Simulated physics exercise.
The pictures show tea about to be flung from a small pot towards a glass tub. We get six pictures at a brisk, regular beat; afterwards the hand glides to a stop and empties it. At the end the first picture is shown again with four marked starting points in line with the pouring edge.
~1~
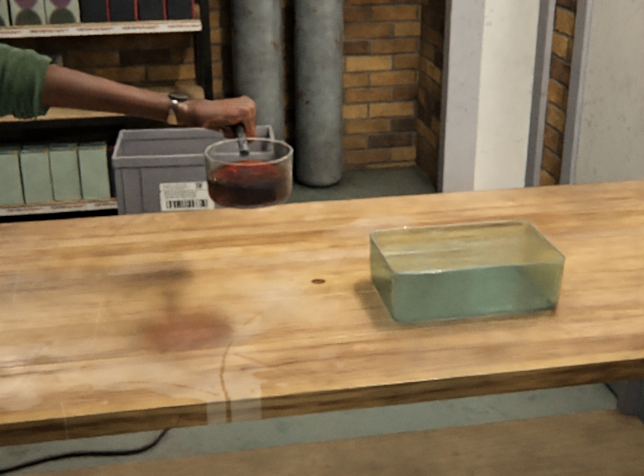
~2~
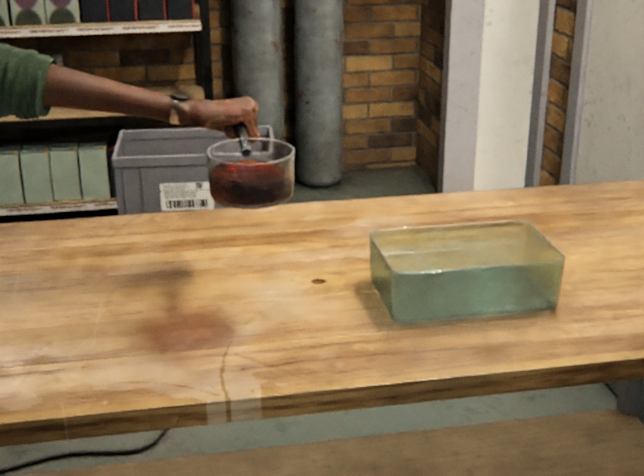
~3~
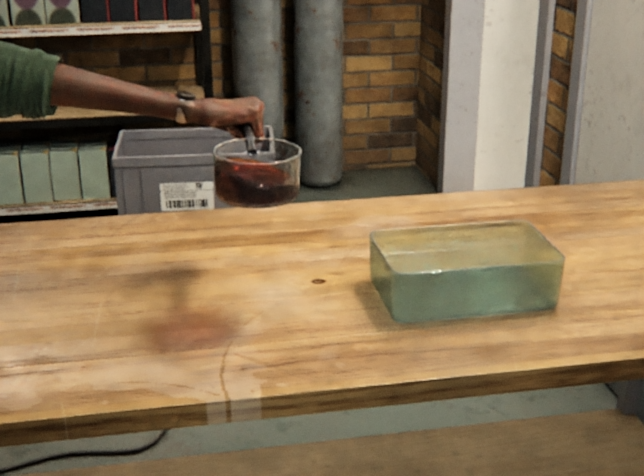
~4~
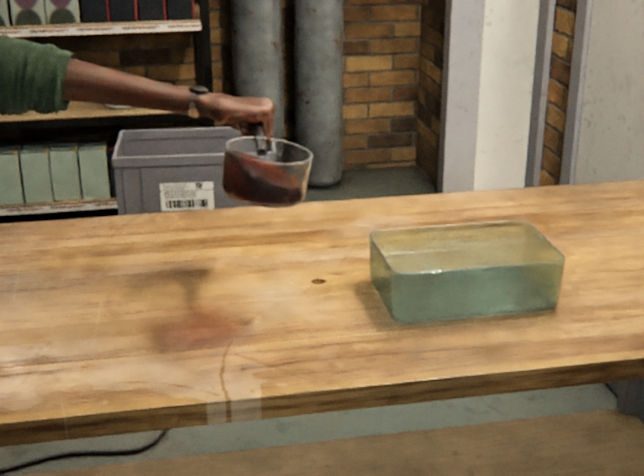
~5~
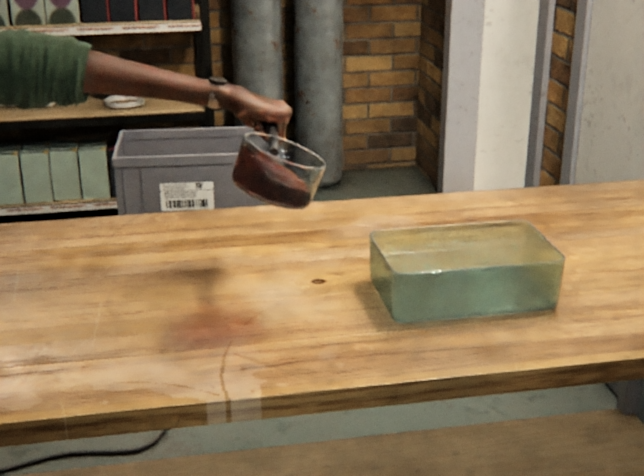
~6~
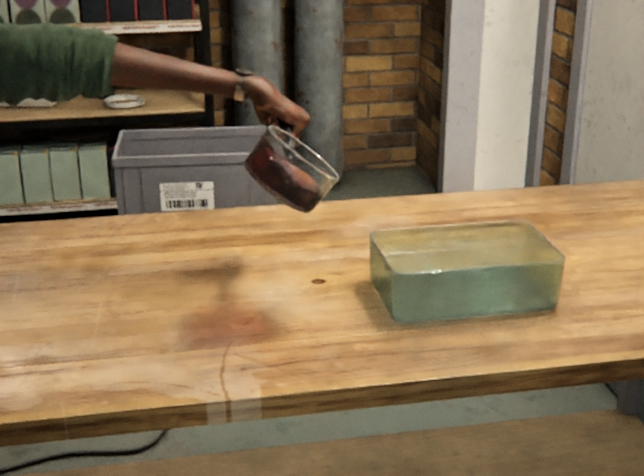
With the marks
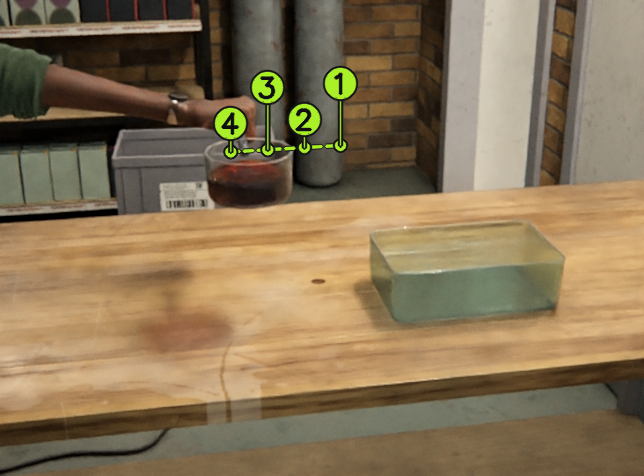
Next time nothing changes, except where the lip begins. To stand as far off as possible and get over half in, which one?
Take 3.
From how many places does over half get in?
Three of the four.
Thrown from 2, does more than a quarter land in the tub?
Yes, clearly.
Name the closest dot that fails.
Here it is dot 4.
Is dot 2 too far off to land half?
No, that is safe.
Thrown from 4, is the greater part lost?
Yes, it does.
On the marked copy, 1 at (340, 145); 2 at (304, 147); 3 at (267, 149); 4 at (230, 151).
With 1, about 76 % lands in the tub, 3 % falls short and 21 % goes beside or beyond.
With 2, about 84 % lands in the tub, 4 % falls short and 12 % goes beside or beyond.
With 3, about 69 % lands in the tub, 21 % falls short and 9 % goes beside or beyond.
With 4, about 17 % lands in the tub, 79 % falls short and 3 % goes beside or beyond.
